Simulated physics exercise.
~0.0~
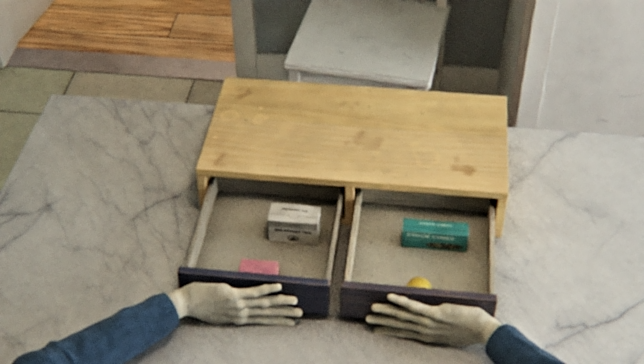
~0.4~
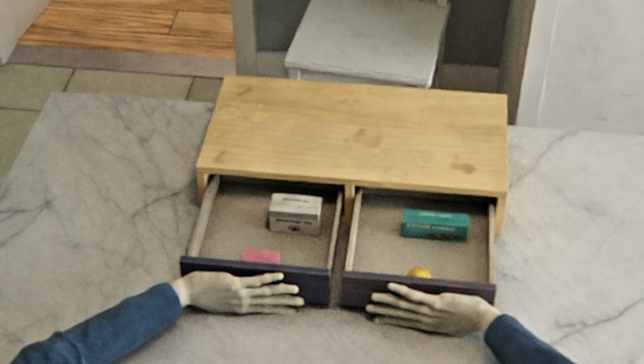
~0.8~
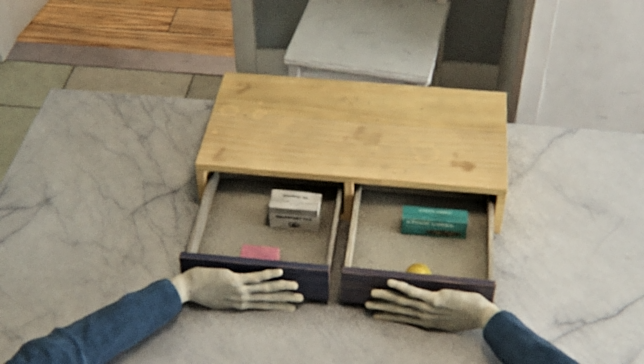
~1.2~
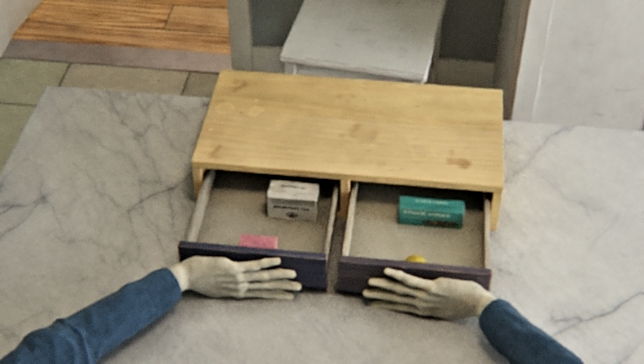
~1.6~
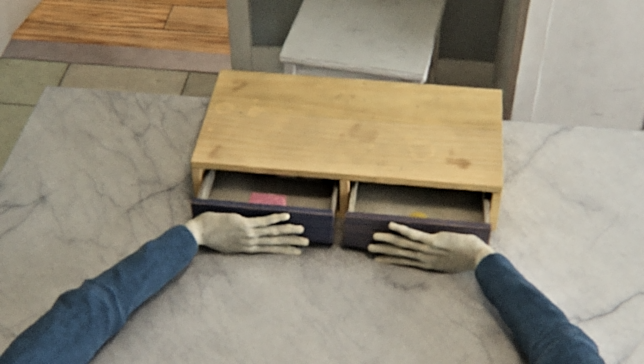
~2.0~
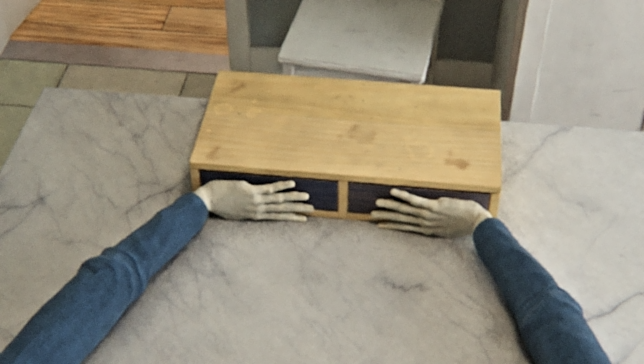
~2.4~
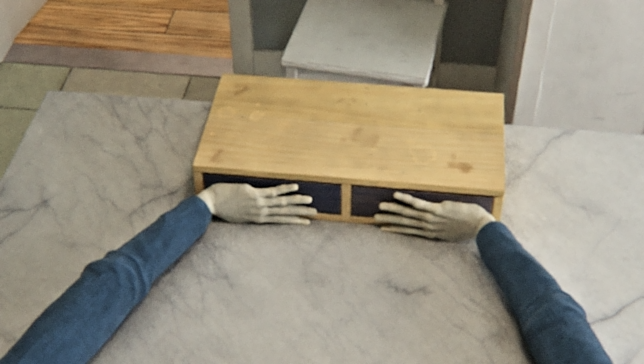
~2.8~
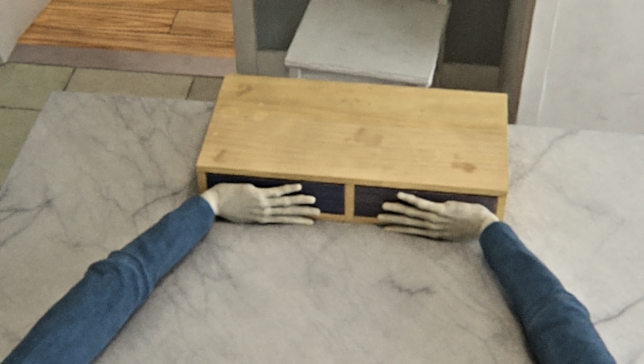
Two hands pushing a pair of open drawers holding small boxes and a yellow object into a wooden chest until both shut flush.
